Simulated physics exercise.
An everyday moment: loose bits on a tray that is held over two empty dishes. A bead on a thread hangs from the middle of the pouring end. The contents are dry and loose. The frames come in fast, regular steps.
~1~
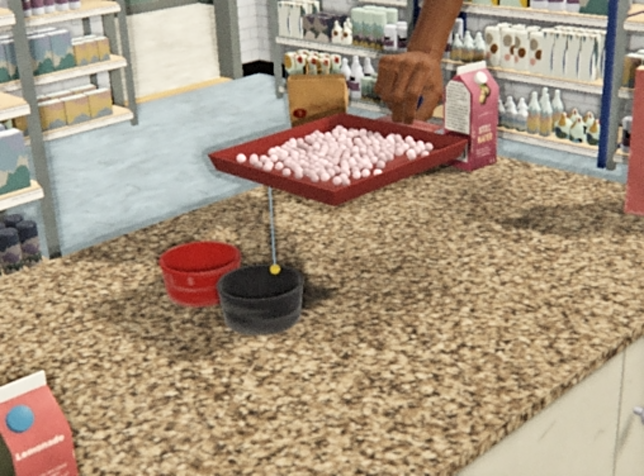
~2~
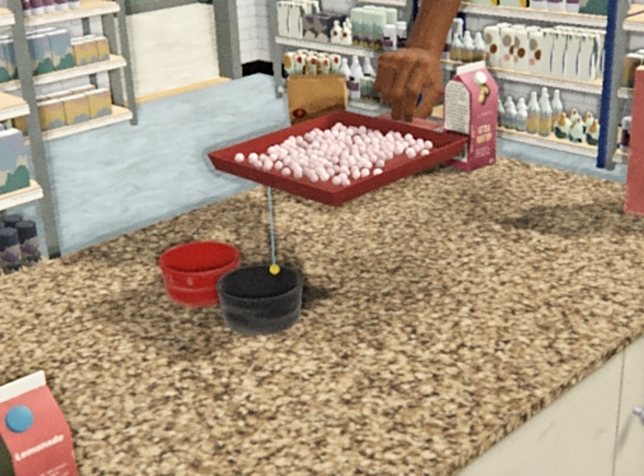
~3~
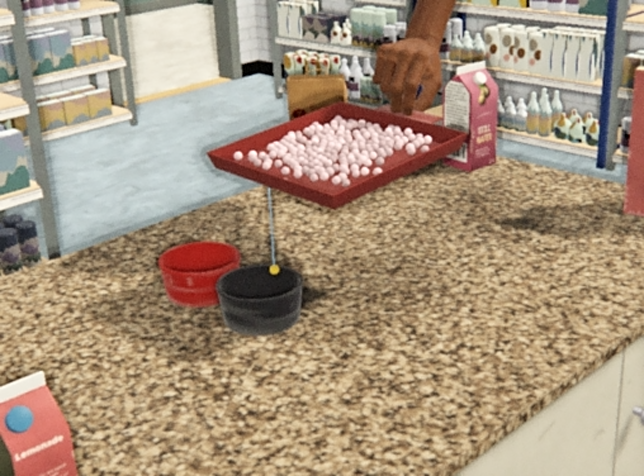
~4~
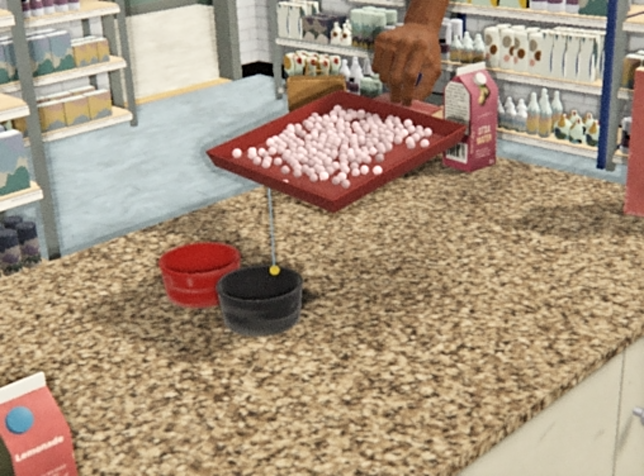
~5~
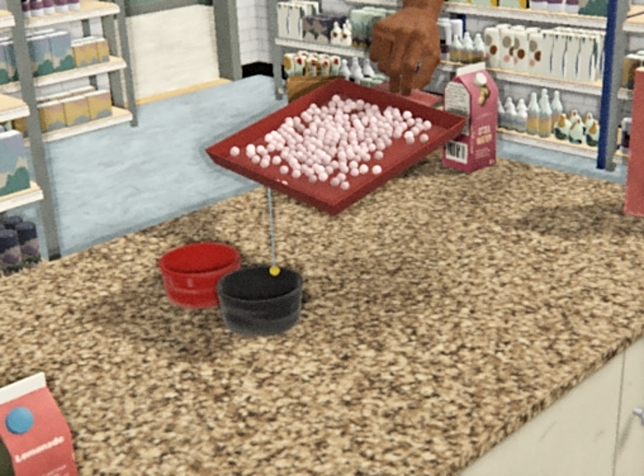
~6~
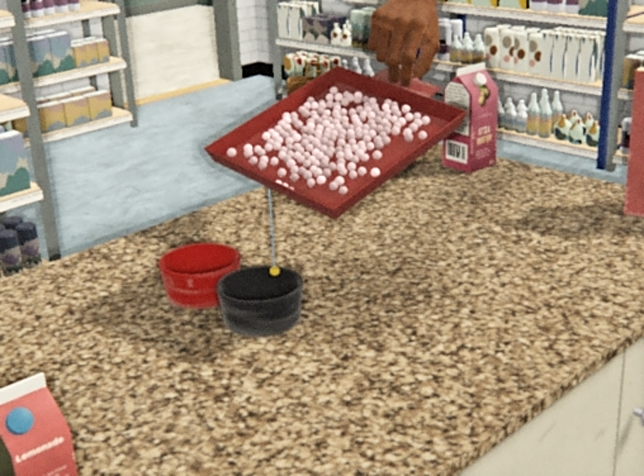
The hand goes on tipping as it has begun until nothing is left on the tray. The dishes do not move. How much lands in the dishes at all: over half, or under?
The two hold less than half of the load.
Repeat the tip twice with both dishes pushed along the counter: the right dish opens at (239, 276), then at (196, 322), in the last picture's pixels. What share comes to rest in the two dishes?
The first gives 0 %, the second 0 %.
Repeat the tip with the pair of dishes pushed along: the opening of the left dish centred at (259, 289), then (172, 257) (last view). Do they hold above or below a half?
First most of it, then under half.
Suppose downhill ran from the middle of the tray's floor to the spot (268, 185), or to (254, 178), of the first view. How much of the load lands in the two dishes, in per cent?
First some 30, then 70 per cent.
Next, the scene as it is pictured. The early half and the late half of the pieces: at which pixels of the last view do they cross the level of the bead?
First near (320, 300), later near (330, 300).
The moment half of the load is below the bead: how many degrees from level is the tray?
At about 75°.
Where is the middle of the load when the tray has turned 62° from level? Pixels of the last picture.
Roughly at (320, 215).
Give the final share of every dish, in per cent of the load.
Left dish near 0 in a hundred; right dish near 0.
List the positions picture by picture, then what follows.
The first picture shows corners of the pouring end (215, 154) and (334, 188), level; middle of the load (338, 153), sugar pearls; left dish (170, 284); right dish (230, 310); bead on its thread (275, 269).
The second picture shows corners of the pouring end (215, 153) and (333, 189), level; middle of the load (338, 151).
The third picture shows corners of the pouring end (214, 152) and (333, 192), tipped barely, lowest at the right corner; middle of the load (337, 147).
The fourth picture shows corners of the pouring end (213, 151) and (333, 196), tipped a little, lowest at the right corner; middle of the load (337, 142).
The fifth picture shows corners of the pouring end (213, 149) and (333, 200), tipped a little, lowest at the right corner; middle of the load (336, 137).
The sixth picture shows corners of the pouring end (212, 147) and (333, 204), tipped clearly, lowest at the right corner; middle of the load (334, 134), almost all on the move; left dish (170, 285); right dish (229, 312).
Just after the last frame, tray tipped steeply; roughly two thirds on the tray; roughly a quarter outside both; about a tenth in the air.
A moment on, tray tipped past a quarter turn; just a few on the tray; just a few in the right dish; almost all outside both; just a few in the air.
Further on, tray tipped past a quarter turn; just a few in the right dish; almost all outside both.
When it is over, tray tipped past a quarter turn; just a few in the right dish; not one in the left dish; almost all outside both.
